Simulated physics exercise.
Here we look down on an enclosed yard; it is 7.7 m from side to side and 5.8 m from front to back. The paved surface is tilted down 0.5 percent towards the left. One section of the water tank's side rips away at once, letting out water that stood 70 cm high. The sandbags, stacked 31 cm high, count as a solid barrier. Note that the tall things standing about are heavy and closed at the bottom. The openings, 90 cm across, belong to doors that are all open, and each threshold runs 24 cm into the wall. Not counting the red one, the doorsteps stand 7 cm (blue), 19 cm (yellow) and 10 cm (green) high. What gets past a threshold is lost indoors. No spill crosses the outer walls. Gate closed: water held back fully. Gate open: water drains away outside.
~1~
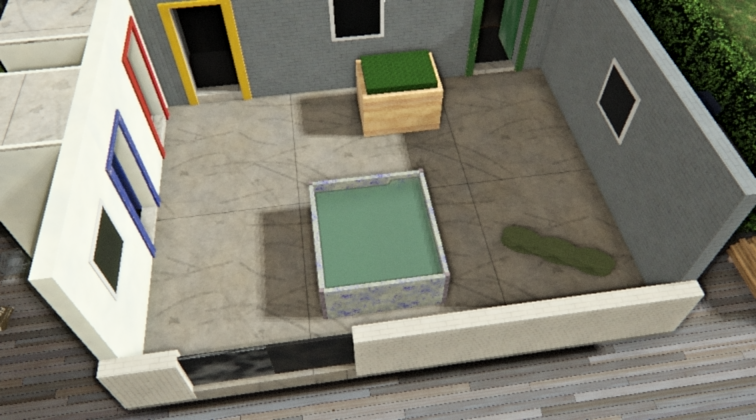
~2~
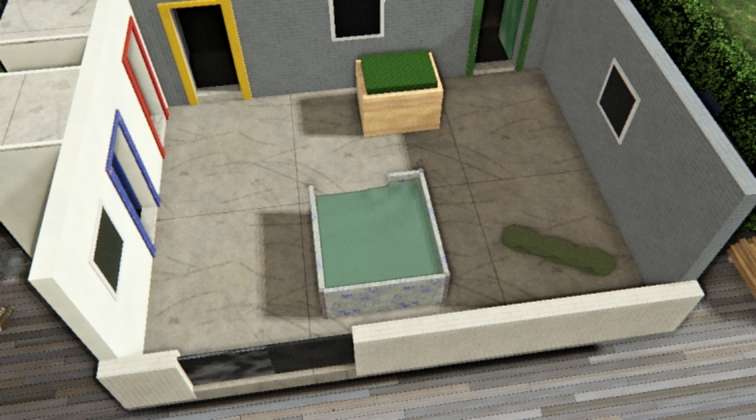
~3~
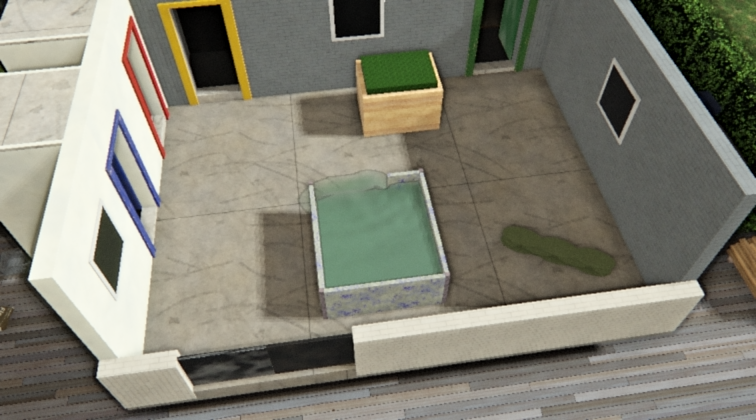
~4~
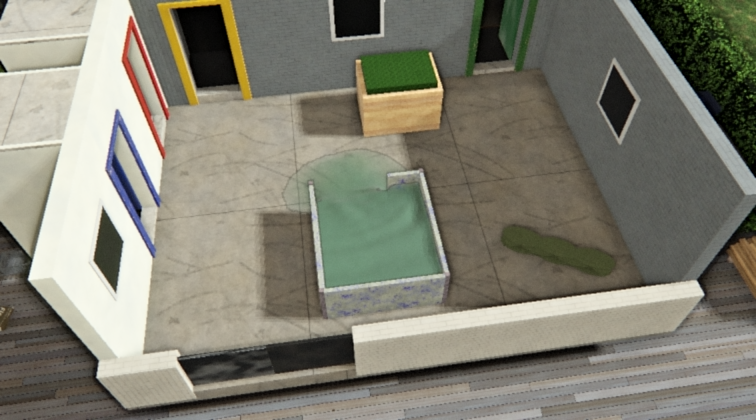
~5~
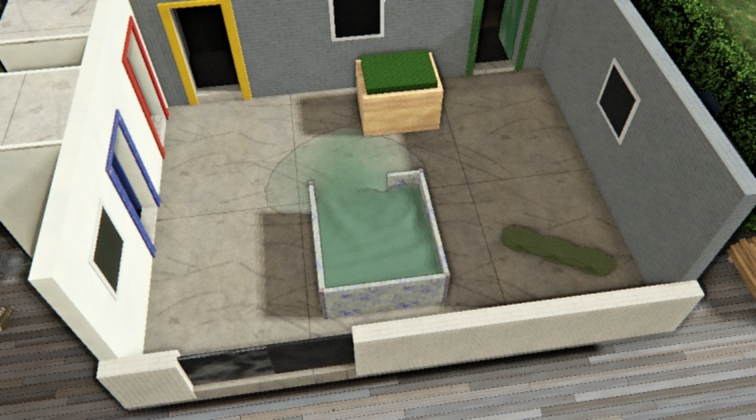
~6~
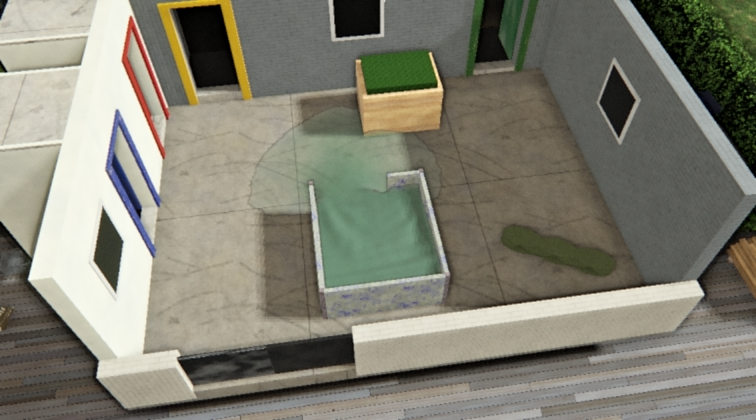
A square tank of green water stands in a walled, paved yard seen from high above. Around it are a wooden box topped with grass, a dark green rounded strip on the right, yellow and green doorways behind, and red and blue ones on the left. The tank's far side breaks open and water spreads outward in a thin, widening fan, while the camera stays still.
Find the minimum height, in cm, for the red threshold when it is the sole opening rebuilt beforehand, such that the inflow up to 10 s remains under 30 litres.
The minimum height is about 21 cm.
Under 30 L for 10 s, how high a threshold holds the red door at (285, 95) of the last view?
It needs roughly 22 cm.
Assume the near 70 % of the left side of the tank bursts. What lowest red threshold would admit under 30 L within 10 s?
If so: Around 12.0 cm.
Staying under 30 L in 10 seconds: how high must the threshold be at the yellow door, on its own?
At the yellow door you'd want roughly 14.5 cm.
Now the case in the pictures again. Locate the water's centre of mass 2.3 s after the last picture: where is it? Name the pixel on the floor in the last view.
It lies near (331, 166) in the last picture.
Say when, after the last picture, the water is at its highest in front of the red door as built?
I'd guess close to 2.0 seconds.
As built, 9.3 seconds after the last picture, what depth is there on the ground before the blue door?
A ruler would read roughly 5.5 cm.
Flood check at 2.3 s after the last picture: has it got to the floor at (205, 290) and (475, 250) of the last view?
First untouched, then untouched.
Then, 0.7 s after the last picture water covers 25 % of the floor, deepest (38 cm) near (337, 208); it has not reached the red door.
Then, 2.3 s after the last picture water covers 50 % of the floor, deepest (36 cm) near (169, 107); 28 cm at the red door, 18 litres in over its 17 cm threshold.
Then, 9.3 s after the last picture water covers 95 % of the floor, deepest (12 cm) near (142, 371); 8 cm at the red door, 65 litres in over its 17 cm threshold.
At the red door as built, the water peaked near 28 cm, 2.1 s after the last picture.
Run again over the same 10 s with other heights there, 55 litres in over 18 cm, 15 litres over 24.5 cm. The limit of 30 litres is kept from about 21 cm up.
